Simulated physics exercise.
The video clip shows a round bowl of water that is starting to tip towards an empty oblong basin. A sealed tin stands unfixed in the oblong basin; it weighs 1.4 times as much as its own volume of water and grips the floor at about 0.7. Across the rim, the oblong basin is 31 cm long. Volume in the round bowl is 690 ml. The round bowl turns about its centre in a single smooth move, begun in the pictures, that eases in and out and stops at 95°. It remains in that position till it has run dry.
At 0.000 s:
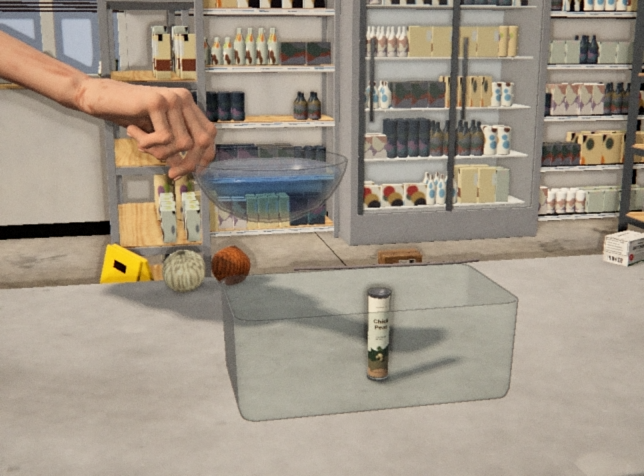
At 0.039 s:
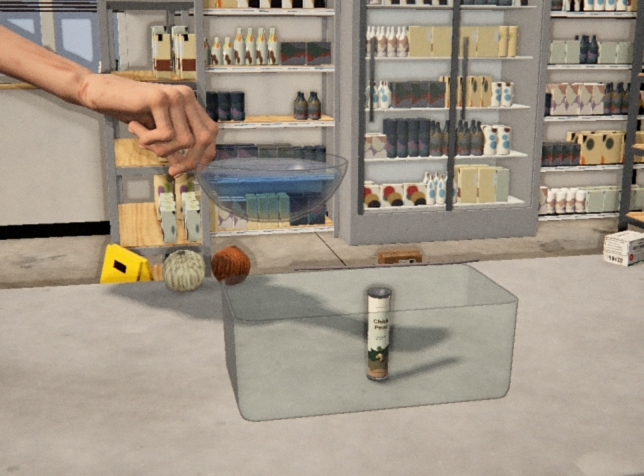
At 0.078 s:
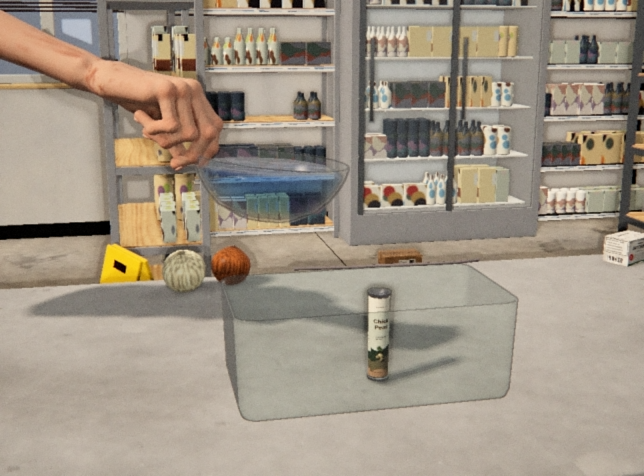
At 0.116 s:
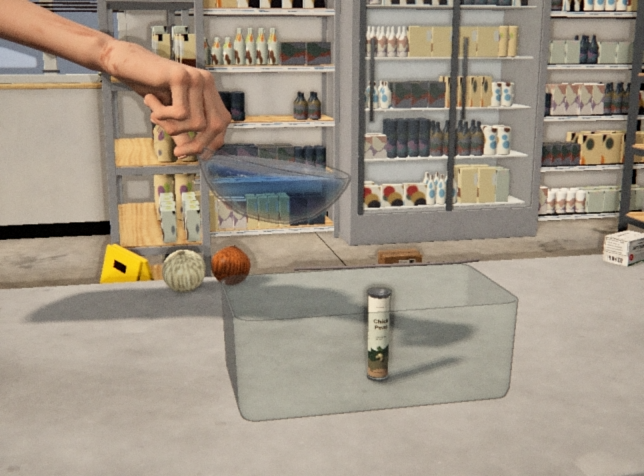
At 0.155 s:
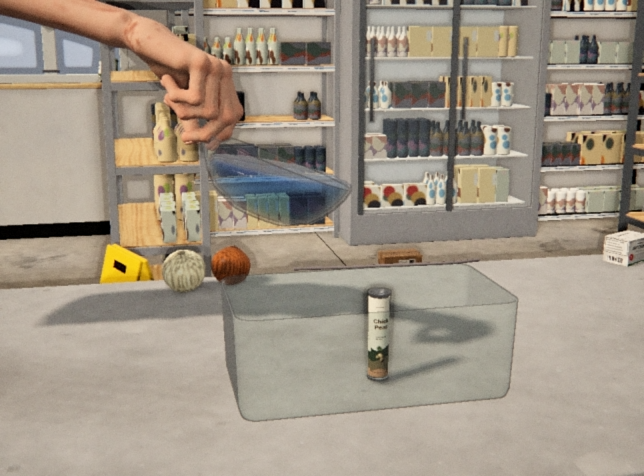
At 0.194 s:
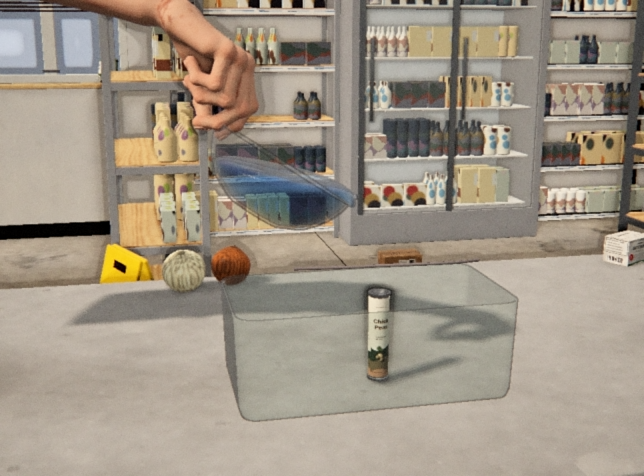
A hand steadily tilts a clear bowl of water rightward above a basin around a tin.
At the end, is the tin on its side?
My bet is it never capsizes.
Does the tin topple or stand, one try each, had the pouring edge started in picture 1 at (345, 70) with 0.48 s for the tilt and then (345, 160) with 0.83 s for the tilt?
First it stays on its base; then it stays on its base.
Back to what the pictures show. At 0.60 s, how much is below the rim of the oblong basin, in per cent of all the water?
98 %, more or less.
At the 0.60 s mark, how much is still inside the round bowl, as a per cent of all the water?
About 0 % is still there.
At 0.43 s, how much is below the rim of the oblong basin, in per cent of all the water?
Roughly 66 percent.
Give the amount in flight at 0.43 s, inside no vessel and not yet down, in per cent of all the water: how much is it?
Estimate: Some 28 % of the total.
By 0.43 s the tilt is 92° and 5 per cent is still to pour; the tin stands where it began.
By 0.60 s the tilt is 95° and 0 per cent is still to pour; the tin stands 1 cm from where it began.
By 0.78 s the tilt is 95° and 0 per cent is still to pour; the tin leans 6°.
By 0.98 s the tilt is 95° and 0 per cent is still to pour; the tin stands 1 cm from where it began.
At rest the tin stands where it began.
